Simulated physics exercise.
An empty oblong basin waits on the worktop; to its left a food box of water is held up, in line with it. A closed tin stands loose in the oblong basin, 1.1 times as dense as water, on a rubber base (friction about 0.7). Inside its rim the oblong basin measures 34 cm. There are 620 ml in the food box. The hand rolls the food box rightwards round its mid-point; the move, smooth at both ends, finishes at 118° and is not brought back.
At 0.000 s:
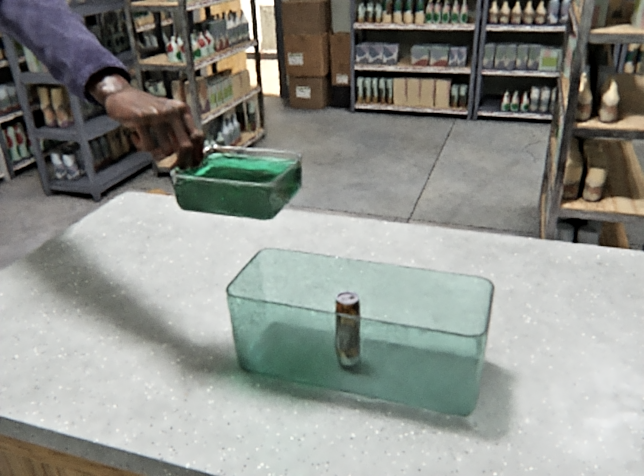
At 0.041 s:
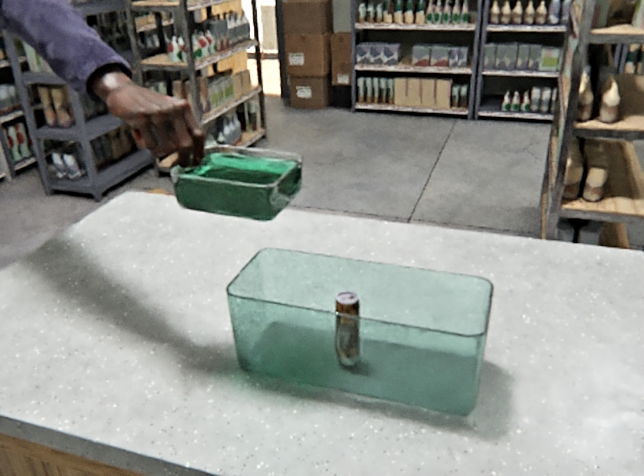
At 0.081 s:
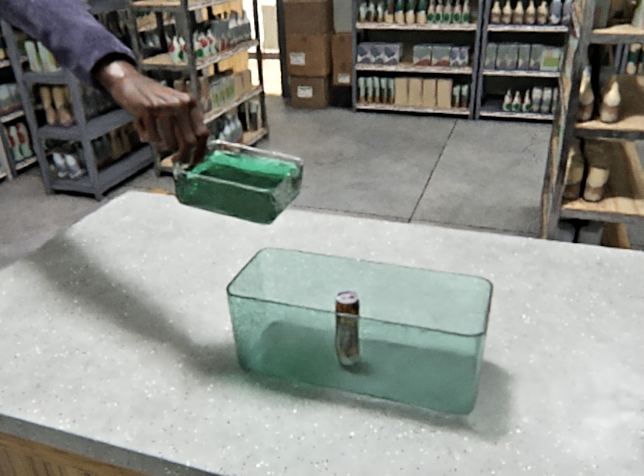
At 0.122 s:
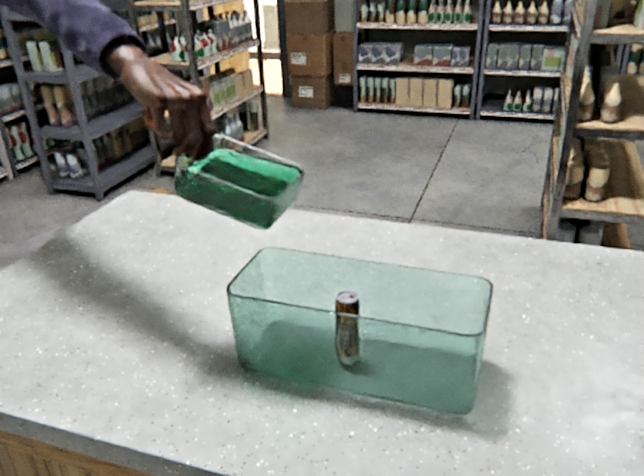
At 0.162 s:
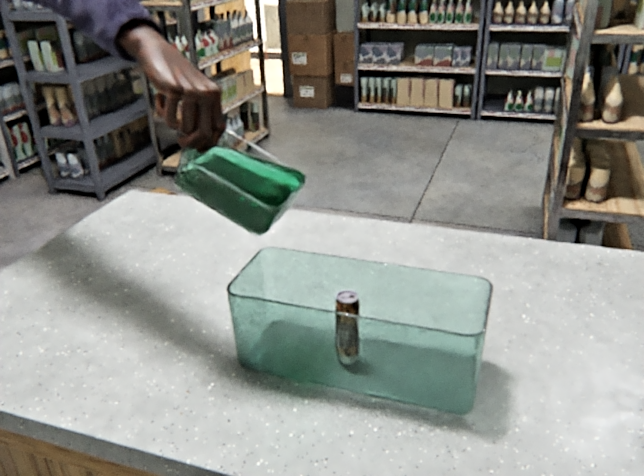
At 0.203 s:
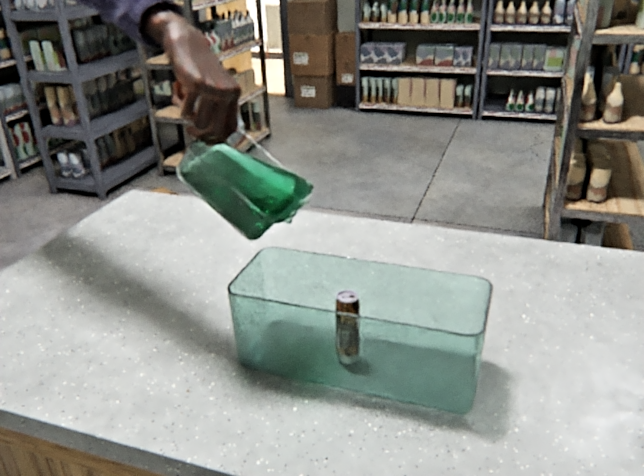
In a storeroom with a concrete floor and shelves of bottles and boxes, a speckled pale worktop is seen from slightly above by a still camera. A clear green oblong basin stands on it with a small dark tin inside, while a dark-sleeved hand holds a smaller glassy box of green liquid above and to the left. The hand steadily rolls the box rightwards, and the liquid shifts to its lowered right rim.
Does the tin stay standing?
It goes over.
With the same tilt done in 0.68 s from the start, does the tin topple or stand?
Then it stays up.
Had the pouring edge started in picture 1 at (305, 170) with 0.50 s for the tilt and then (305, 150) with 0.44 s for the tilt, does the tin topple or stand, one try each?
First it stays up; then it keeps standing.
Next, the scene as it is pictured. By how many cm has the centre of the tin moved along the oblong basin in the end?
Some 8.5 cm.
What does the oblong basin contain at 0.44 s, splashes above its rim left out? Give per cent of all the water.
Some 68 per cent.
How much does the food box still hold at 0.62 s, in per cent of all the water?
Some 0 per cent.
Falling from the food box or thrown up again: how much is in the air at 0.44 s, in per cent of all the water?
Near 22 in a hundred.
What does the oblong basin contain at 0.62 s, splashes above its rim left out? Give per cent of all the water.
Some 90 per cent.
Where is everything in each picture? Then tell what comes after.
In the first frame, it leans 0°; its right rim is at (289, 170); the water meets the walls at (194, 164) and (289, 173); the oblong basin's rim runs from (243, 270) to (491, 308); the tin's top is at (348, 300).
In the second frame, it leans 2°; its right rim is at (289, 172); the water meets the walls at (195, 163) and (290, 174).
In the third frame, it leans 7°; its right rim is at (291, 177); the water meets the walls at (196, 161) and (291, 176).
In the fourth frame, it leans 16°; its right rim is at (292, 185); the water meets the walls at (198, 159) and (293, 180).
In the fifth frame, it leans 27°; its right rim is at (292, 195); the water meets the walls at (197, 157) and (286, 185); 5 per cent is over the edge.
In the sixth frame, it leans 40°; its right rim is at (290, 206); the water meets the walls at (199, 154) and (271, 181); 13 per cent is over the edge.
Then, 0.44 s in, the tilt is 113° and 7 per cent is still to pour; the tin stands where it began.
Then, 0.62 s in, the tilt is 118° and 0 per cent is still to pour; the tin leans 20°.
Then, 0.81 s in, the tilt is 118° and 0 per cent is still to pour; the tin lies on its side.
Then, 1.01 s in, the tilt is 118° and 0 per cent is still to pour; the tin lies on its side.
Finally, the tin lies on its side.
